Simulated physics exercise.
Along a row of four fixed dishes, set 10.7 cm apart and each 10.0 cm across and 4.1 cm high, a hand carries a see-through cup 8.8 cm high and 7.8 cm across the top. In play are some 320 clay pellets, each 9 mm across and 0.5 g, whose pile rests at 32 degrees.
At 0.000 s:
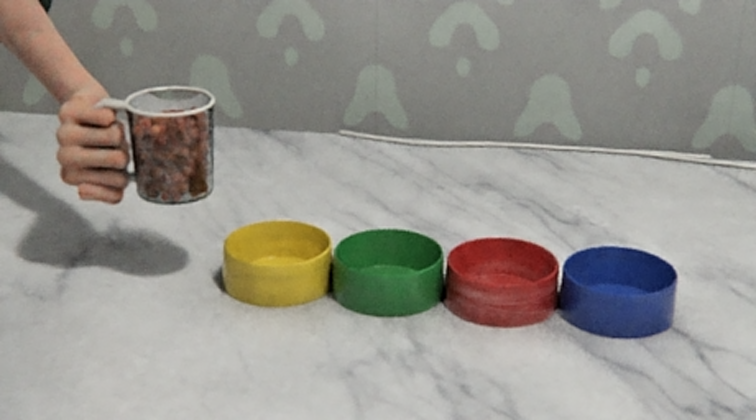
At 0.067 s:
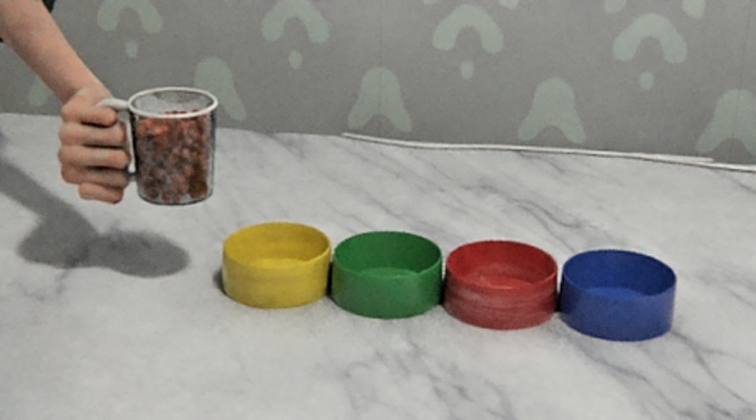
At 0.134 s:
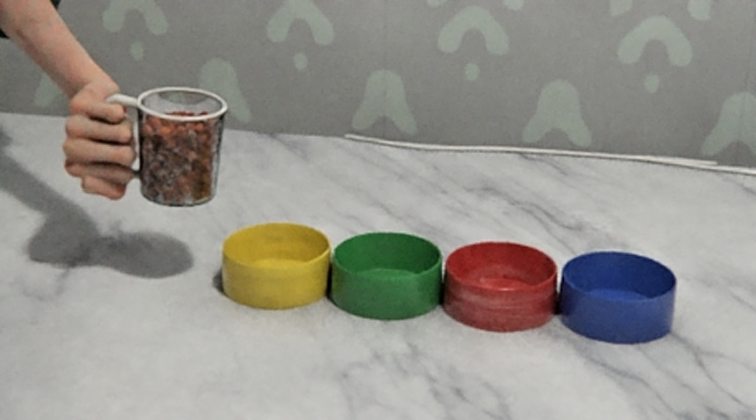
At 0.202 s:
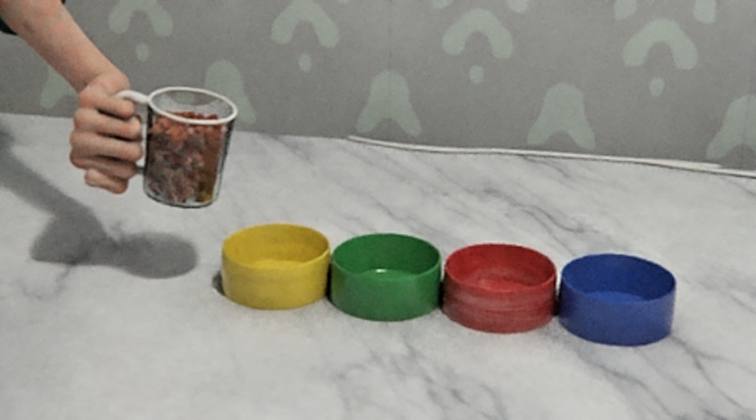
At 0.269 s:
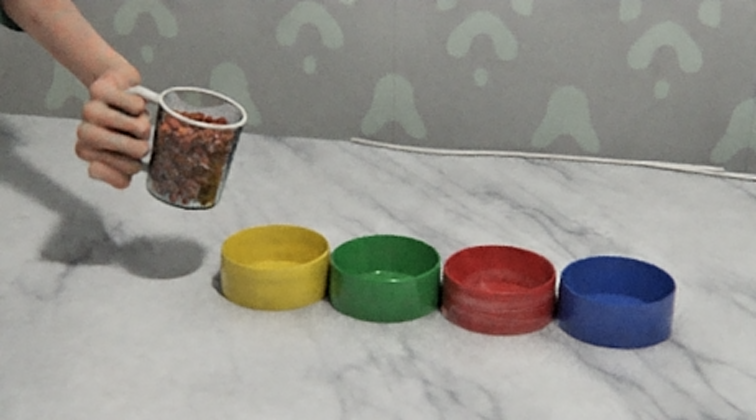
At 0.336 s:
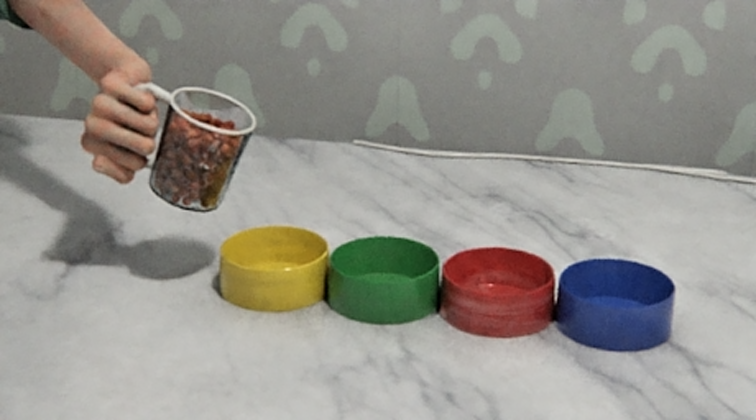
Clear cup of reddish-brown pieces tilting gradually to the right in a hand above a marble surface with four coloured dishes.
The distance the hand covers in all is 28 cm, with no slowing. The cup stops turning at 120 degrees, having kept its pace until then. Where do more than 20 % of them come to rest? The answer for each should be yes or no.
Red - no, blue - no, green - yes, yellow - no, counter - no.
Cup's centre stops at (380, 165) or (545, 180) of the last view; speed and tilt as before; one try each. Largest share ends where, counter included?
Green, then green.
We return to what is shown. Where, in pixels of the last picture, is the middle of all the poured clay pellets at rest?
Somewhere near (398, 278) in the last picture.
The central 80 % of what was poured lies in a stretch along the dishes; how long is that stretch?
6 centimetres.
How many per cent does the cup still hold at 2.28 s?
I'd put it at roughly 0 per cent.
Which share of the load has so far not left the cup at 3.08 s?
0 %.
After 1.50 s, tilt 109 degrees; cup holds 75 %, green 20 %.
After 2.28 s, tilt 120 degrees; cup holds 0 %, red 5 %, green 90 %.
Then, at 3.08 s, tilt 120 degrees; cup holds 0 %, red 5 %, green 90 %.
At rest (3.4 s), red 5 %, blue 0 %, green 90 %, yellow 0 %, counter 10 %.
